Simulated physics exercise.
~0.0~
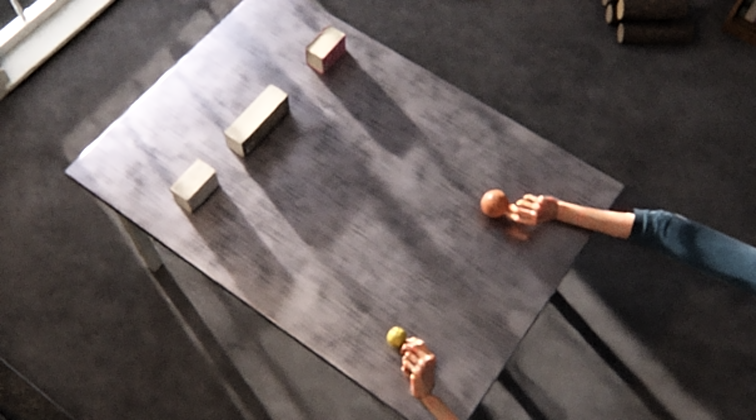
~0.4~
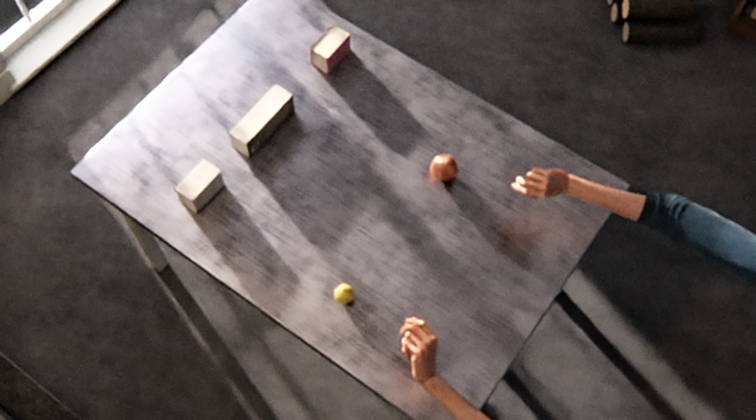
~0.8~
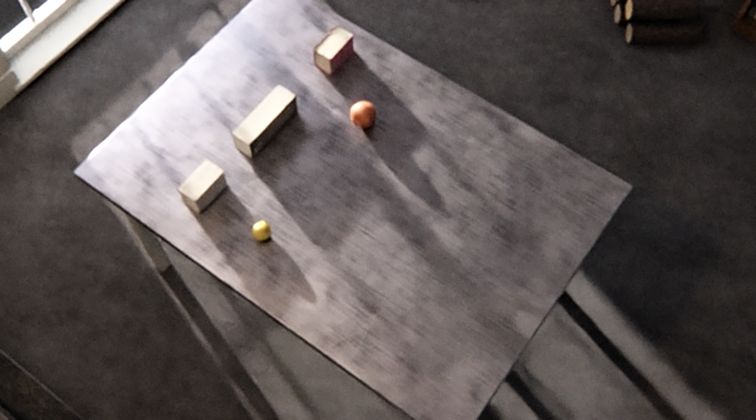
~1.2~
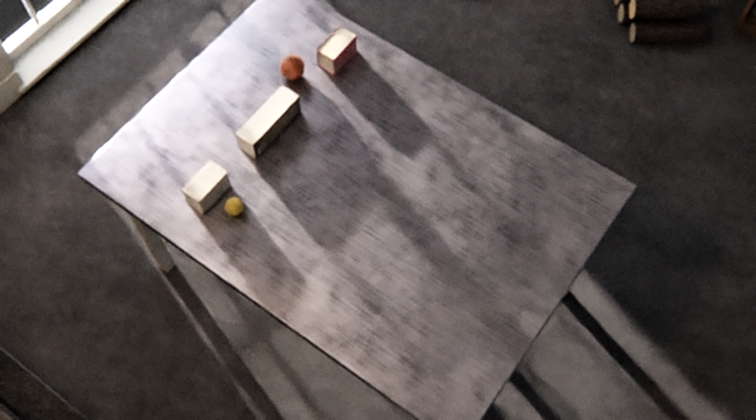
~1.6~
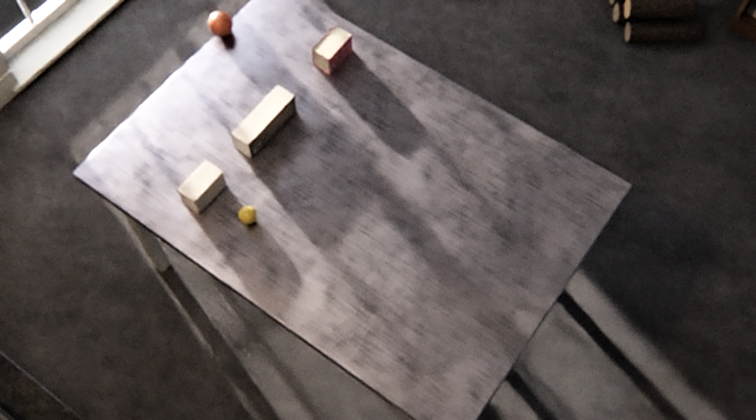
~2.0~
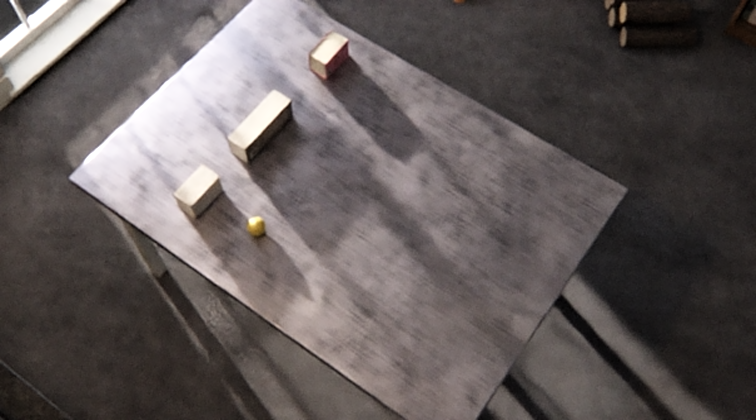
Two hands reach in from the right and bottom of a grey table, seen from above in a dim room with a window at the upper left. One holds an orange ball and the other a small yellow lemon, while white, grey and pink blocks stand in a spaced row across the far end. The hands send both rolling up and to the left, then withdraw. The orange ball passes between the grey and pink blocks, reaches the table's far edge and disappears from view. The lemon hits the white block, rolls back slightly and remains in front of it.
